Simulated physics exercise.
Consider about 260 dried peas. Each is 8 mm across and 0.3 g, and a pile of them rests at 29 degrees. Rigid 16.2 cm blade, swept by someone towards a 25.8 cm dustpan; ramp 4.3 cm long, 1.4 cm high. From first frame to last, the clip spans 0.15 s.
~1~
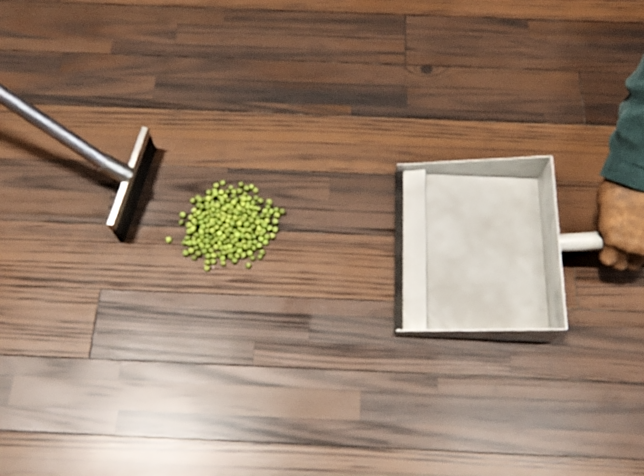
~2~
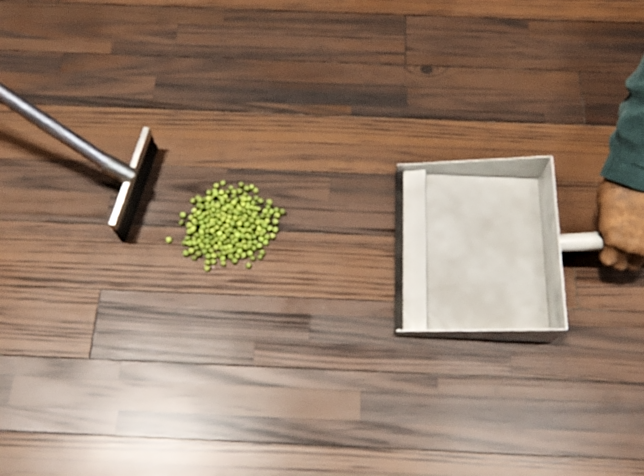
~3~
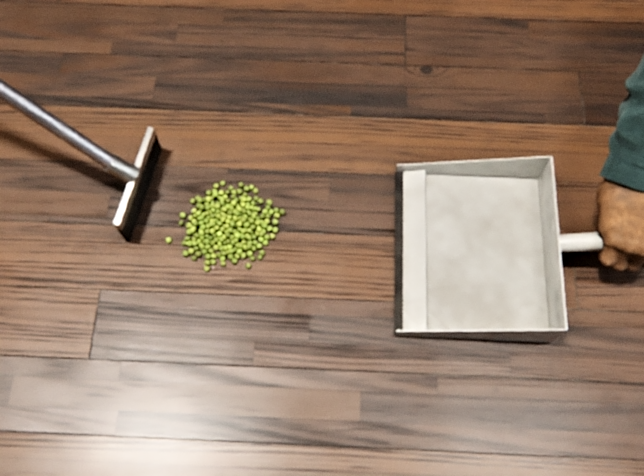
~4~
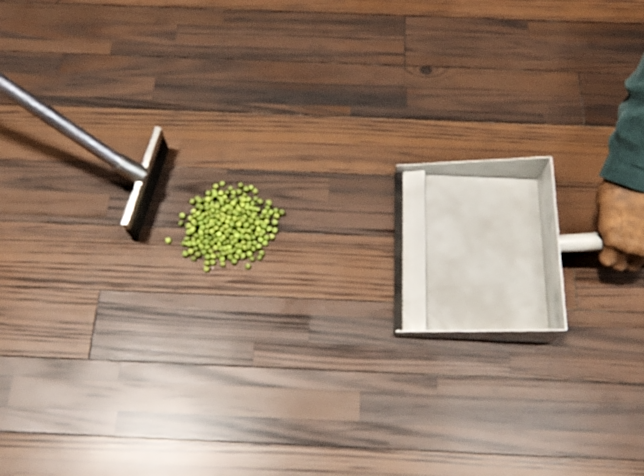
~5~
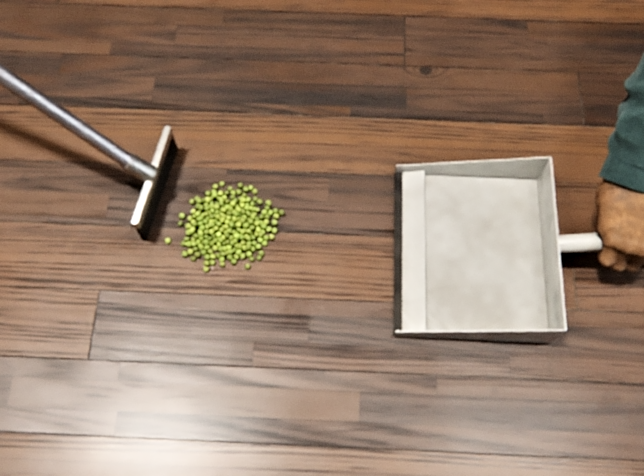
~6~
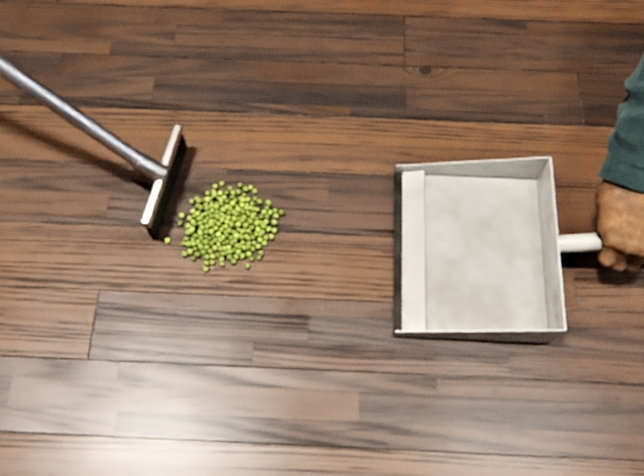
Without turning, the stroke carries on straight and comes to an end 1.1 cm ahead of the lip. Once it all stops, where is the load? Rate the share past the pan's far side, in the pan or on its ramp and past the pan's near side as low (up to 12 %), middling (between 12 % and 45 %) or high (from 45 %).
Shares - far side: Low; pan: Low; near side: Low.
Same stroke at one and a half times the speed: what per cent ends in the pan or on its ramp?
Roughly 10 in a hundred.
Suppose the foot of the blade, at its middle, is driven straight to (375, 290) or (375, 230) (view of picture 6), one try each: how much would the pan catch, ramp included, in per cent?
The two tries give roughly 25 and 25 %.
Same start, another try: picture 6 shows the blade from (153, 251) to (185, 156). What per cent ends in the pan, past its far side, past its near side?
Pan 20 % / far 5 % / near 25 %.
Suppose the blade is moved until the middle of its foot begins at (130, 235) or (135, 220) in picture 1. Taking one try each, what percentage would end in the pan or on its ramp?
Close to 20 in a hundred, then close to 15 in a hundred.
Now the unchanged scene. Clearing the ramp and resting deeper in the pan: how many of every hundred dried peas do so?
About 0 %.
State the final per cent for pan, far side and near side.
The far side gets 10, the pan 5 and the near side 0.
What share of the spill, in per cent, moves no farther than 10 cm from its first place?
45 %.
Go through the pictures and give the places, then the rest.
The first picture shows blade from (113, 226) to (146, 133), moved 0.0 cm, 0 of the pieces shifted so far; middle of the pieces at (227, 222); pan at (483, 254).
The second picture shows blade from (114, 226) to (148, 133), moved 0.2 cm, 0 of the pieces shifted so far; middle of the pieces at (227, 222).
The third picture shows blade from (119, 226) to (152, 133), moved 0.9 cm, 0 of the pieces shifted so far; middle of the pieces at (227, 222).
The fourth picture shows blade from (127, 225) to (159, 133), moved 2.1 cm, 0 of the pieces shifted so far; middle of the pieces at (227, 222).
The fifth picture shows blade from (137, 225) to (169, 132), moved 3.5 cm, 0 of the pieces shifted so far; middle of the pieces at (226, 222).
The sixth picture shows blade from (147, 224) to (179, 131), moved 5.0 cm, 0 of the pieces shifted so far; middle of the pieces at (226, 222); pan at (482, 255).
Then, 0.31 s after the last picture, middle of the blade 19 cm from the lip; 0 % over the lip, far side 0 %, near side 0 %.
Then, 0.52 s after the last picture, middle of the blade 9 cm from the lip; 0 % over the lip, far side 5 %, near side 0 %.
Then, 0.85 s after the last picture, middle of the blade 3 cm from the lip; 5 % over the lip, far side 10 %, near side 0 %.
In the end, far side 10 %, pan 5 %, near side 0 %, in front of the lip or behind the blade 90 %.
